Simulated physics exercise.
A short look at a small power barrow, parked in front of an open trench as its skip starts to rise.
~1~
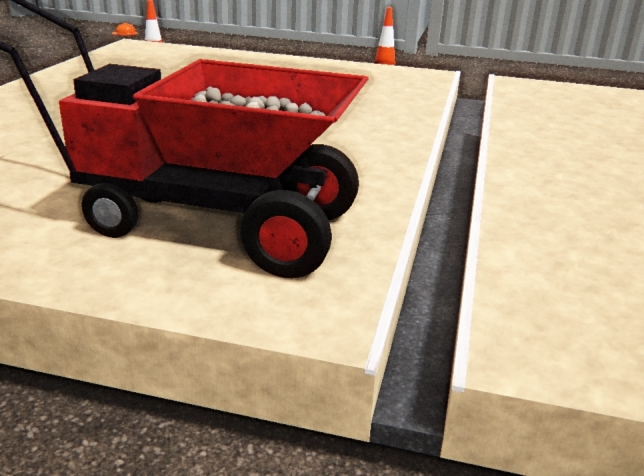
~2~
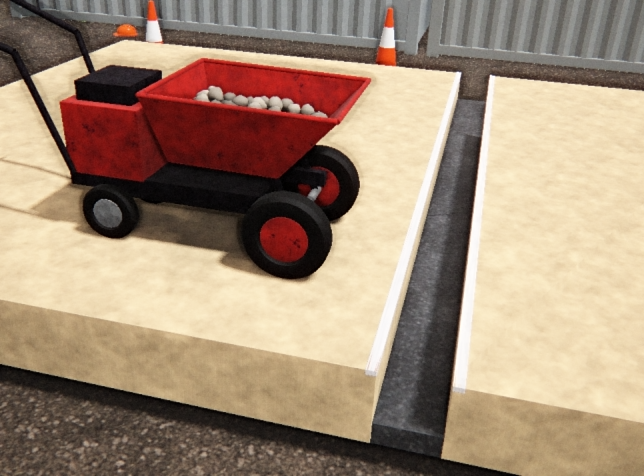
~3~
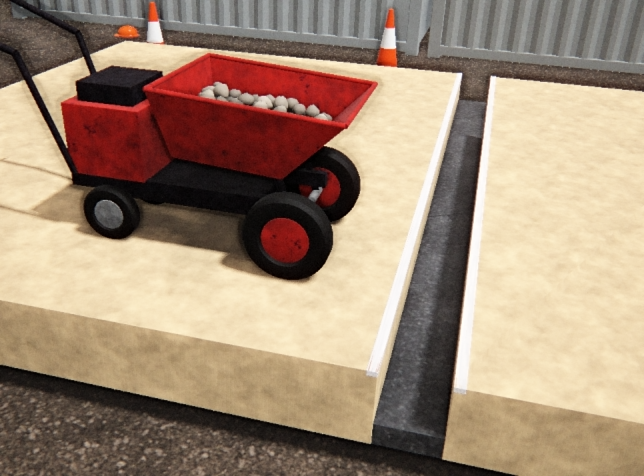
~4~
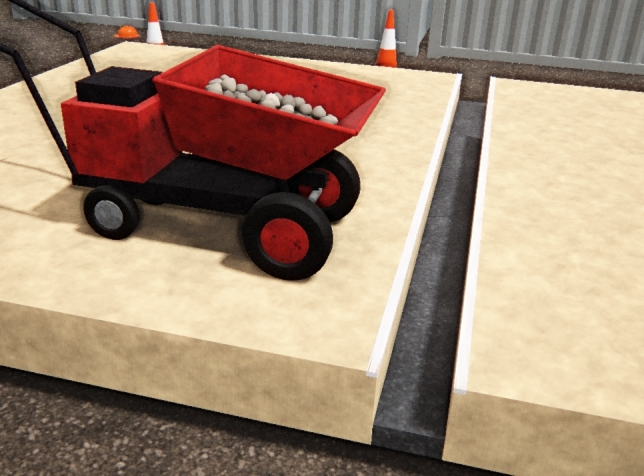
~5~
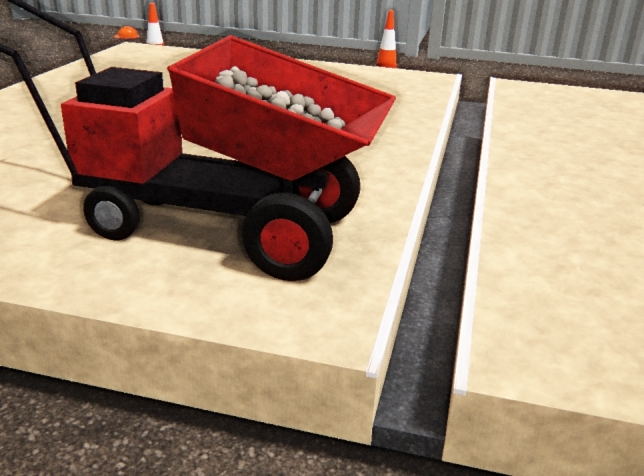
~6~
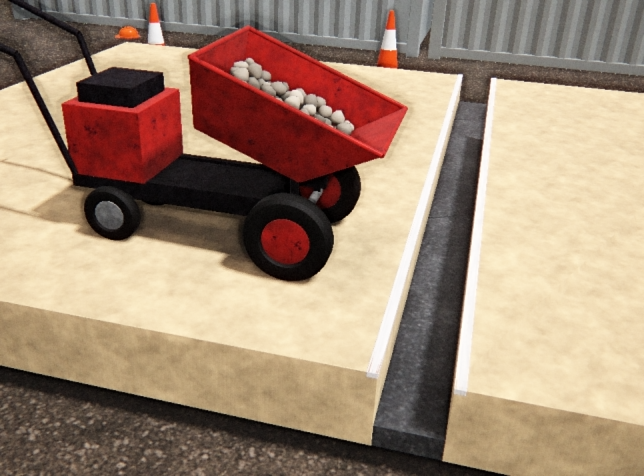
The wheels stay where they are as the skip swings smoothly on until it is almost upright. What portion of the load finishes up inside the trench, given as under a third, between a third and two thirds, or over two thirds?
The trench is given in excess of two thirds of what is tipped.
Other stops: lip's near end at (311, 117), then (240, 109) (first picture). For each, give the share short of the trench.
0 and 40 in a hundred, in that order.
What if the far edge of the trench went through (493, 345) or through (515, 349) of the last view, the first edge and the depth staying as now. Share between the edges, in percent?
For the first it's 100 per cent, for the second 100 per cent.
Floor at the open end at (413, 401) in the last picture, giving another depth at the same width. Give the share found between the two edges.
50 %.
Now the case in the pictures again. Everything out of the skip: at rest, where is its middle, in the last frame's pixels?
Last view, resting centre - approx. (442, 297).
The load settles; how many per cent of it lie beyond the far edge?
About 15 %.
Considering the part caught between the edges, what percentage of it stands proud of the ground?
0 per cent or so.
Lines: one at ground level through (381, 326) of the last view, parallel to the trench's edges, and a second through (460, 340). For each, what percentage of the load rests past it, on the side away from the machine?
I'd say about 100 and about 10 in a hundred.
Soon, skip tipped steeply; all in the skip.
A while on, skip tipped right over; most in the skip; about a quarter in or heaped over the trench; a stray few beyond it; a stray few falling.
Towards the end, skip tipped right over; a stray few in the skip; most in or heaped over the trench; a small part beyond it.
Finally, skip tipped right over; most in or heaped over the trench; a small part beyond it.
